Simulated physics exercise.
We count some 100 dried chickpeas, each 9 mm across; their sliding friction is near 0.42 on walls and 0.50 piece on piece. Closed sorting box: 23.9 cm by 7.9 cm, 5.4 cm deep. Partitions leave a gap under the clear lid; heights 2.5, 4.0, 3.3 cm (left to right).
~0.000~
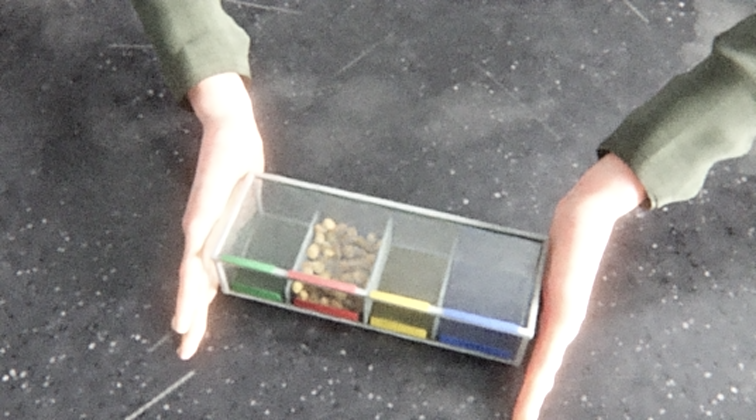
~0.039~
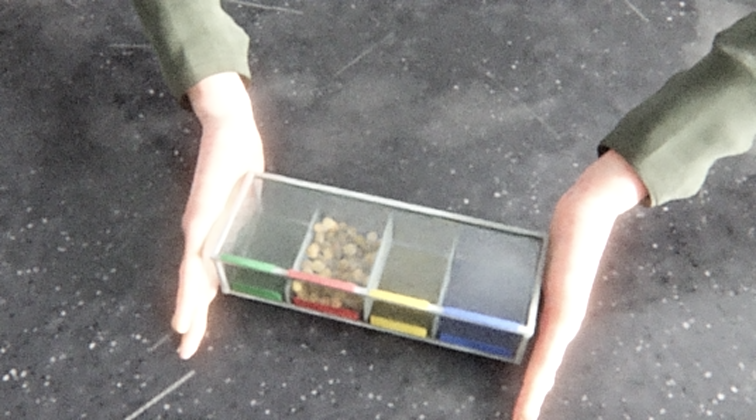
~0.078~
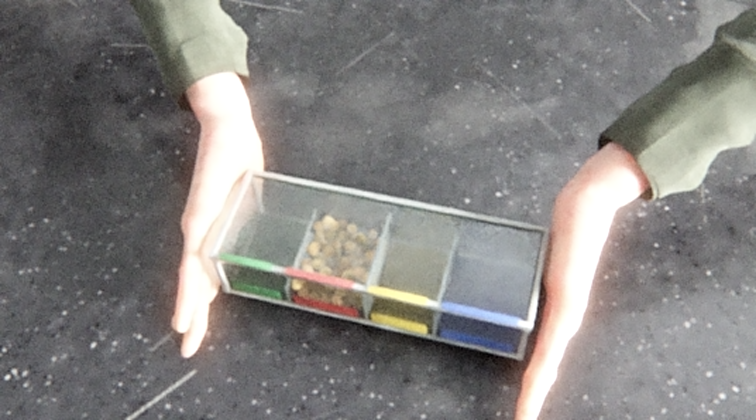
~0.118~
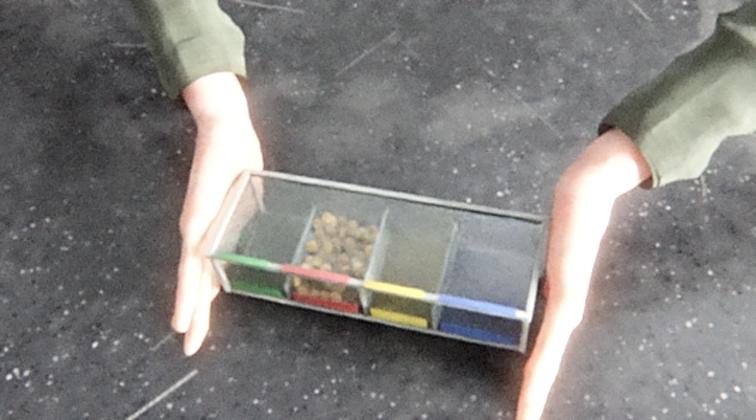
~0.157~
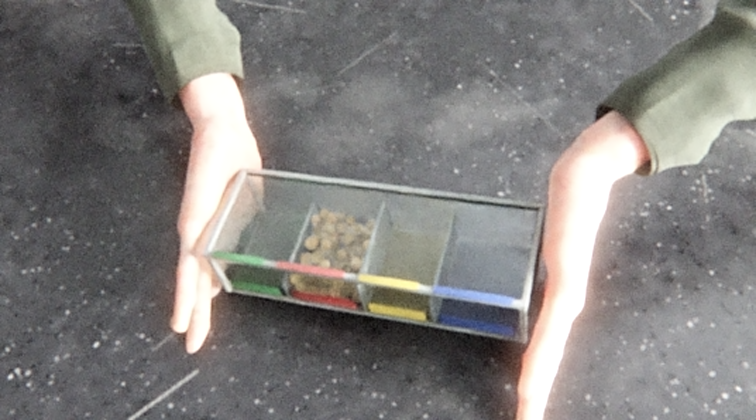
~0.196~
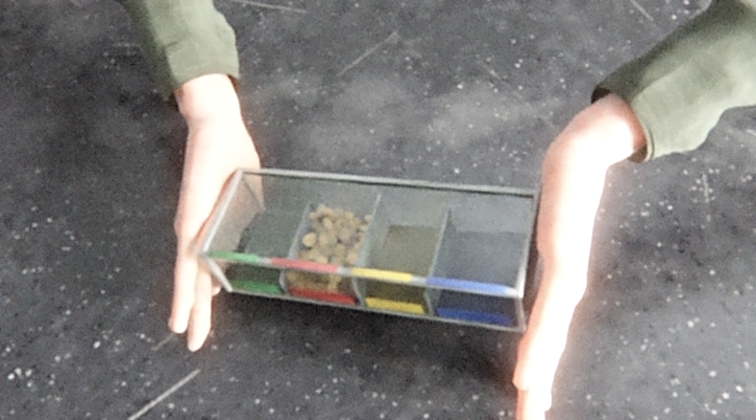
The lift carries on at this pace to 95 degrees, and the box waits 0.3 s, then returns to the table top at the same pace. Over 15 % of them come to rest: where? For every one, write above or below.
Red above, blue below, green above, yellow below.
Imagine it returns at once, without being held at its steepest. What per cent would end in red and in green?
Result - red: 30 %; green: 70 %.
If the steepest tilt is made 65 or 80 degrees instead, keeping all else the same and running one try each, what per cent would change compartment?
5 and 25 %.
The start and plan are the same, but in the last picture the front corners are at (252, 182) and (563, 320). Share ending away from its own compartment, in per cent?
It would come to roughly 25 percent.
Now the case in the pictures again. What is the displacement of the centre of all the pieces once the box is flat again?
Around 5.0 centimetres.
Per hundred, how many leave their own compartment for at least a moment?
Estimate: Some 70 per cent.
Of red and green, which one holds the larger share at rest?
Green.
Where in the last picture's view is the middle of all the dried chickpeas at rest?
Around (279, 258).
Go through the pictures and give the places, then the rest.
The first picture shows box tilt 0 degrees, front corners at (217, 255) and (527, 331); red 100 %.
The second picture shows box tilt 1 degrees, front corners at (216, 255) and (527, 329).
The third picture shows box tilt 2 degrees, front corners at (215, 254) and (527, 323).
The fourth picture shows box tilt 5 degrees, front corners at (212, 253) and (525, 314), lowest corner left front.
The fifth picture shows box tilt 9 degrees, front corners at (209, 253) and (522, 303), lowest corner left front.
The sixth picture shows box tilt 13 degrees, front corners at (205, 253) and (516, 291), lowest corner left front; red 100 %. Its pace works out near 95 degrees a second.
After 1.26 s, tilt 95 degrees; red 45 %, green 55 %.
After 1.98 s, tilt 50 degrees; red 30 %, green 70 %.
After 2.72 s, tilt 0 degrees; red 30 %, green 70 %.
At rest (3.4 s), red 30 %, blue 0 %, green 70 %, yellow 0 %.
